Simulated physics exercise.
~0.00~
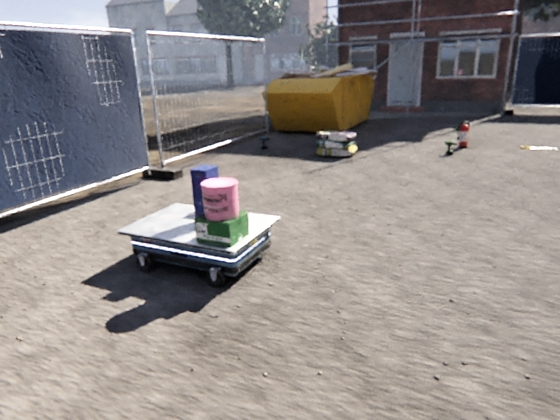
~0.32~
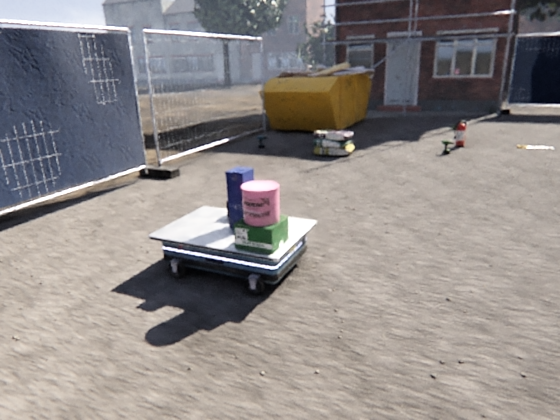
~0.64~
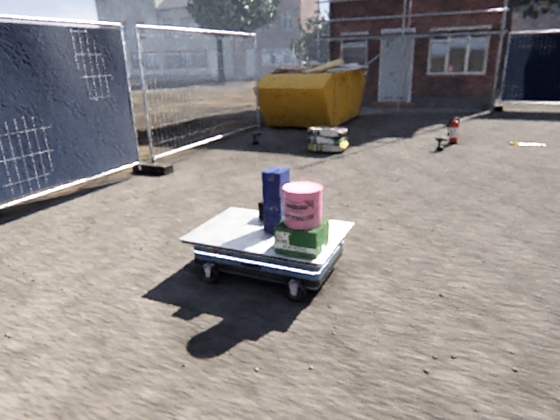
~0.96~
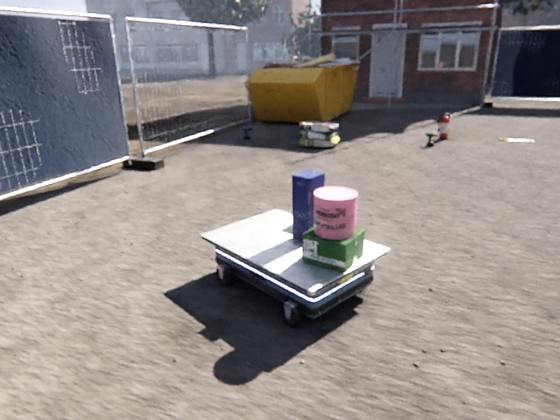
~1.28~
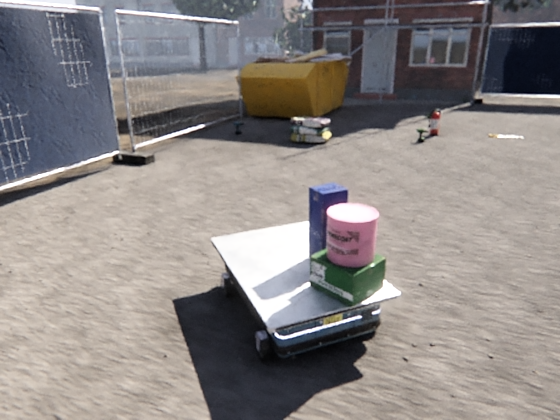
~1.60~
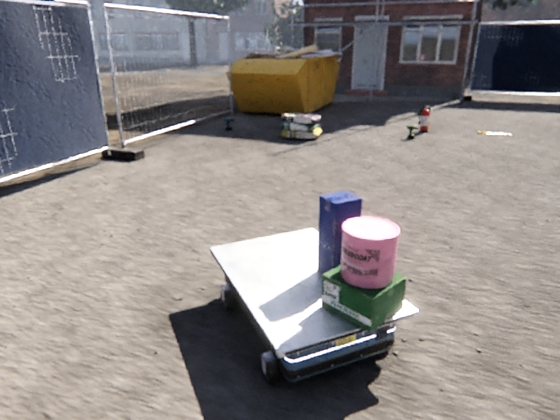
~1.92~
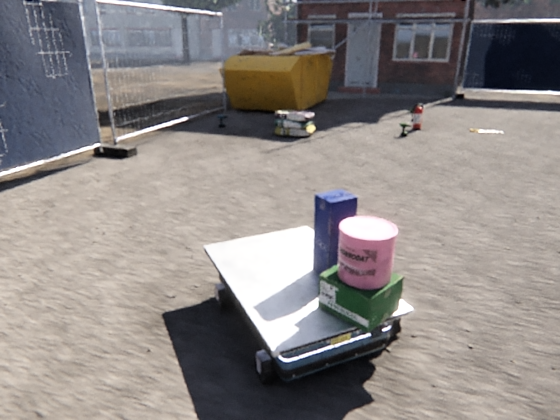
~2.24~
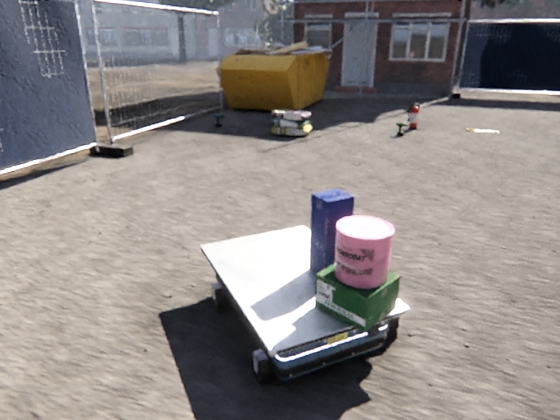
Flat cart carrying a pink tub, green box and upright blue box rolling right across gravel, turning toward the viewer and stopping, still loaded.
